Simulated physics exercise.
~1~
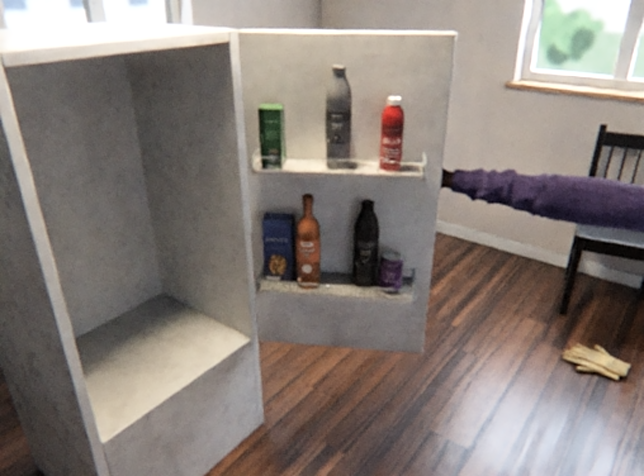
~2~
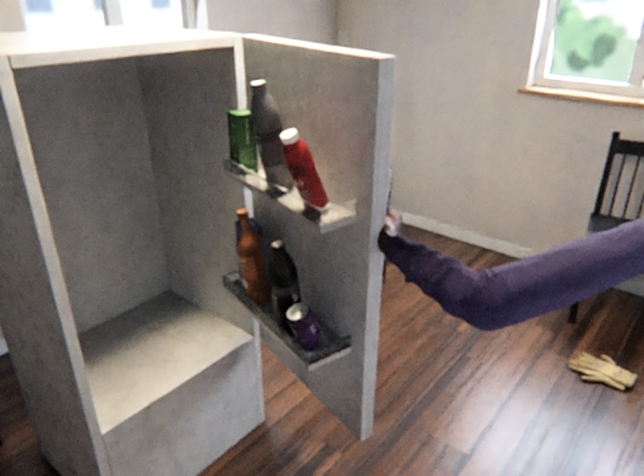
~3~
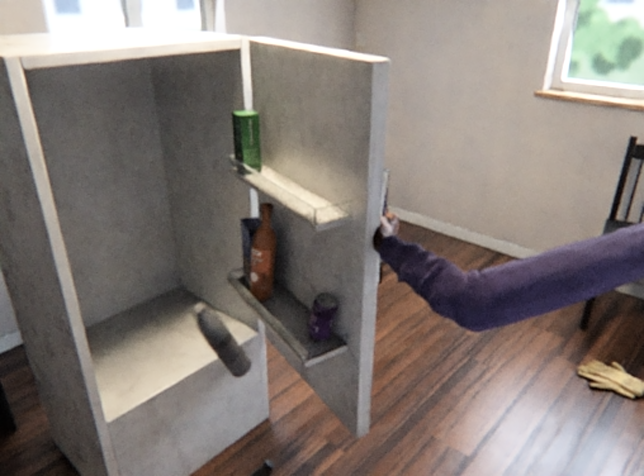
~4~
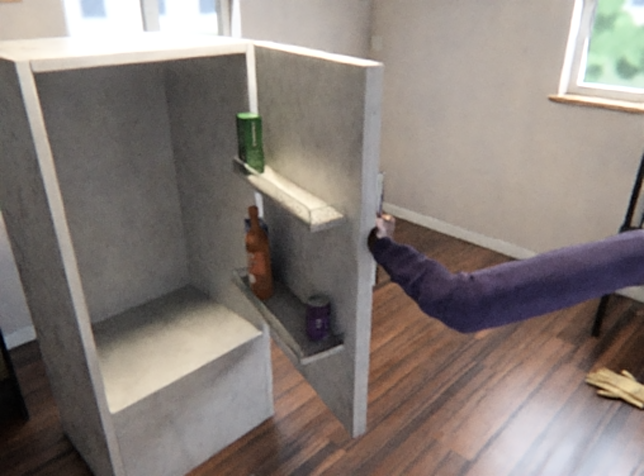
A purple-sleeved arm reaches in from the right and pushes the open door of a pale grey cabinet in a room with a dark wooden floor, seen from slightly above. The door's upper rack holds a green carton, a grey bottle and a red bottle; the lower holds a blue carton, an orange bottle, a black bottle and a purple can. As the door swings partway shut and stops, several things tip. The grey, red and black bottles leave the racks, the grey one dropping past the cabinet. Finally, the green carton, orange bottle and purple can remain on the racks.
